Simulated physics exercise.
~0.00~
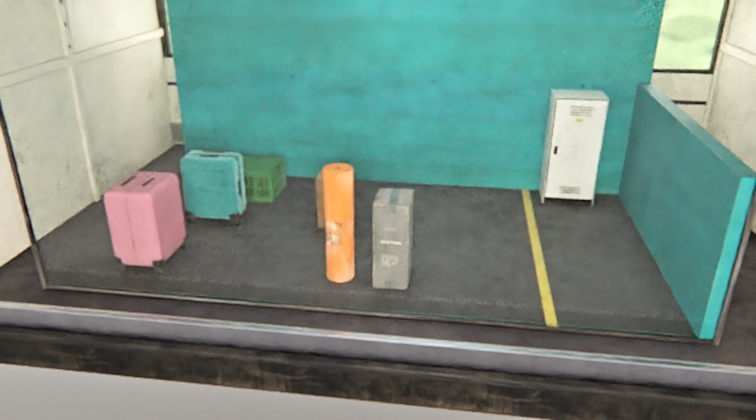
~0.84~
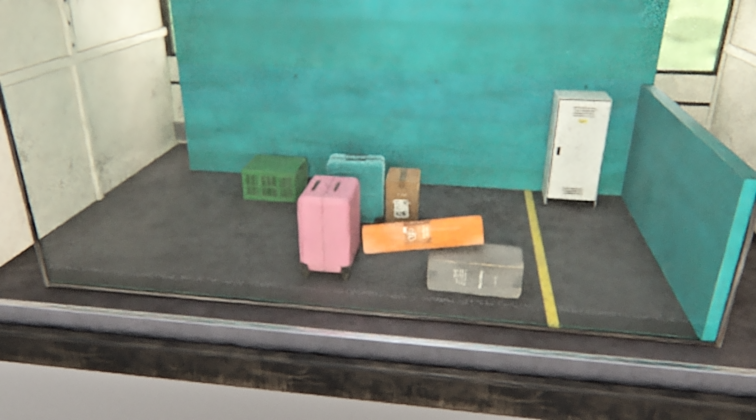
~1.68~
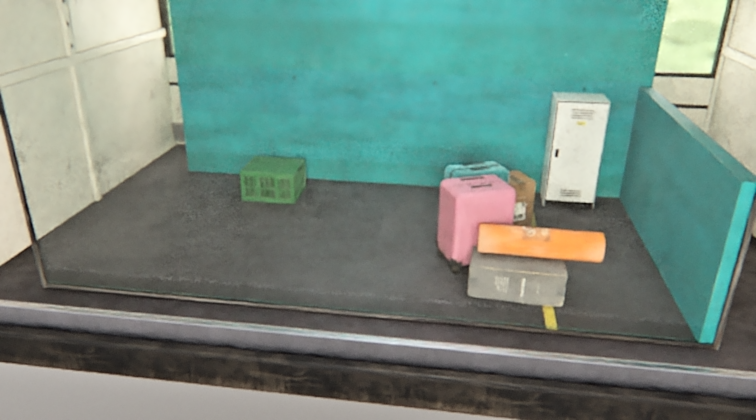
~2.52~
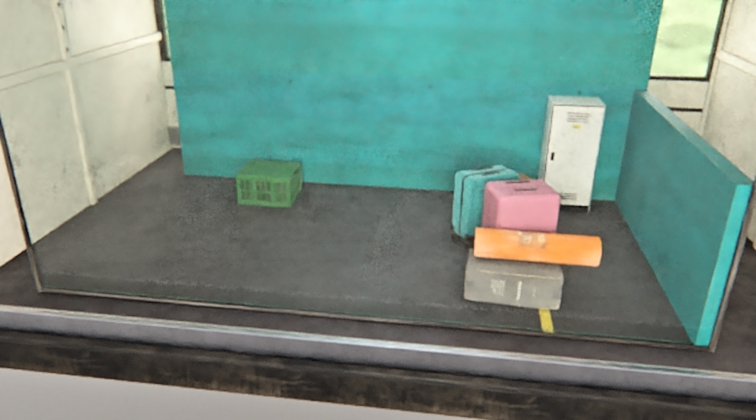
In an open-fronted bay with a teal back wall, pink and teal wheeled cases, a green crate, a brown pack, an upright orange roll and a tall grey box stand left of a yellow floor line. The cases roll right while the roll and box topple onto their sides. The crate ends up clear of the others at the left. The rest bunch together farther right, near a white locker. Finally, the teal case stands beside the pink one, behind the orange roll and grey box, which lie still, short of the line.
